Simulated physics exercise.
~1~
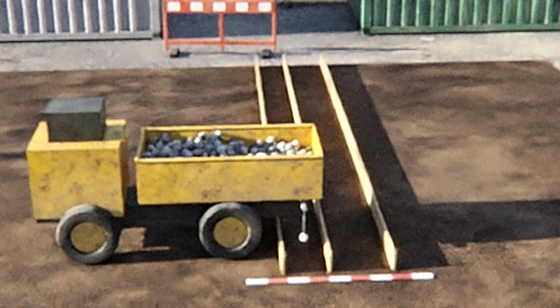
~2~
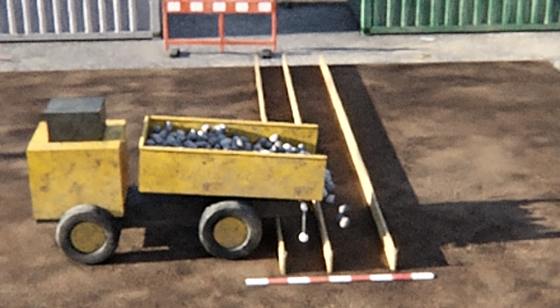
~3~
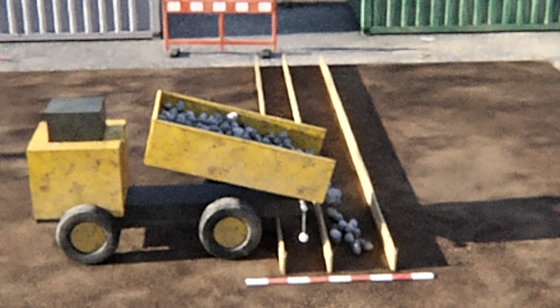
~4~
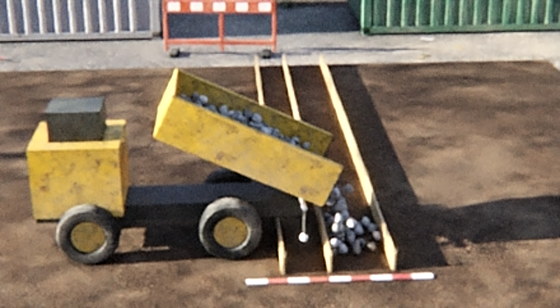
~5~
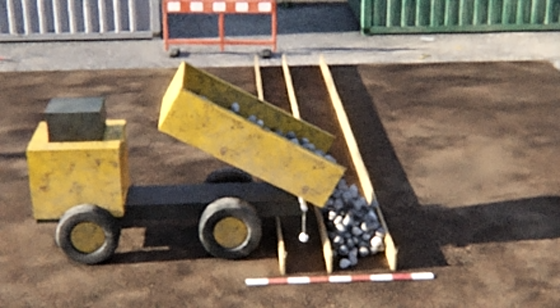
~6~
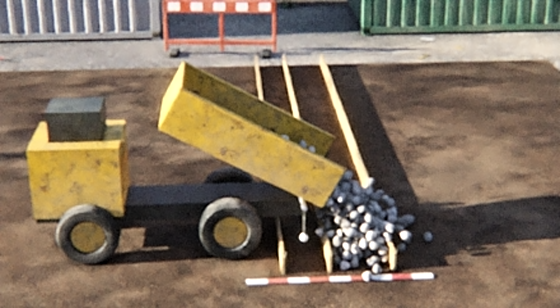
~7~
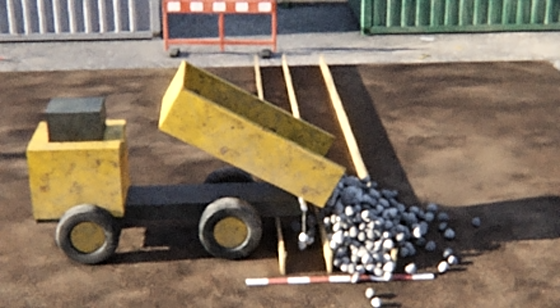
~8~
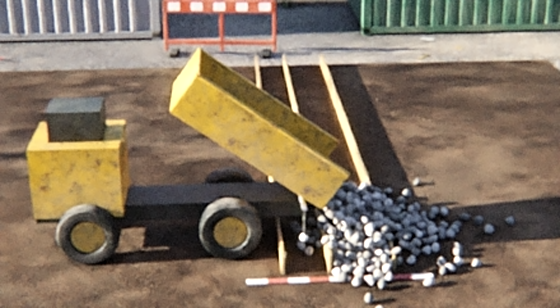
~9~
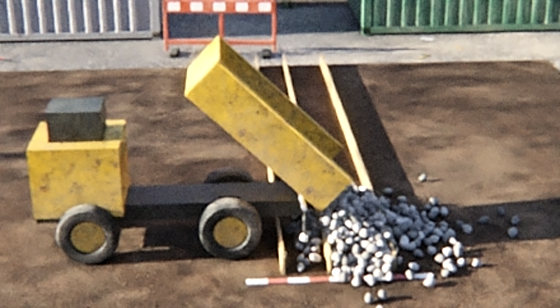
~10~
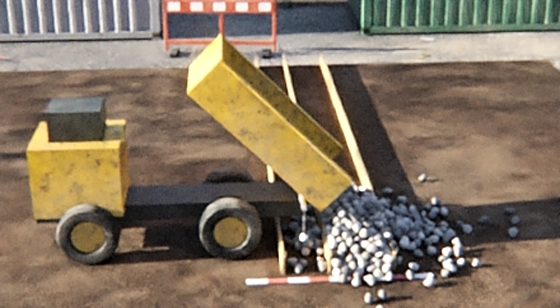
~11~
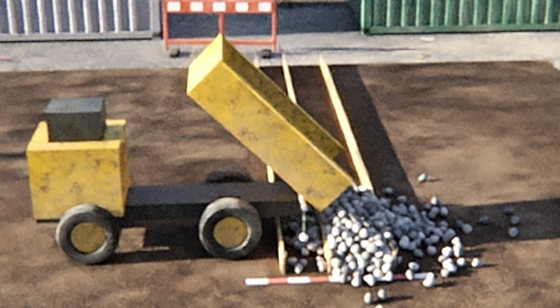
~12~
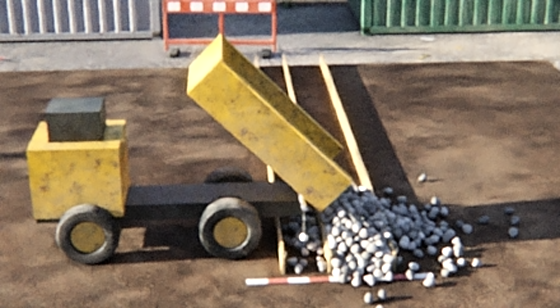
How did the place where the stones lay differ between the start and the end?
At the start the stones lay in the bed of the yellow truck, and at the end they were in a heap on the ground, lower down and to the right, around the planks.
The yellow truck's bed tipped up at the front, paused, then tipped steeper, and grey stones slid out of its right end onto the planks. It ended raised and empty beside a heap, with some stones scattered past the farthest plank.
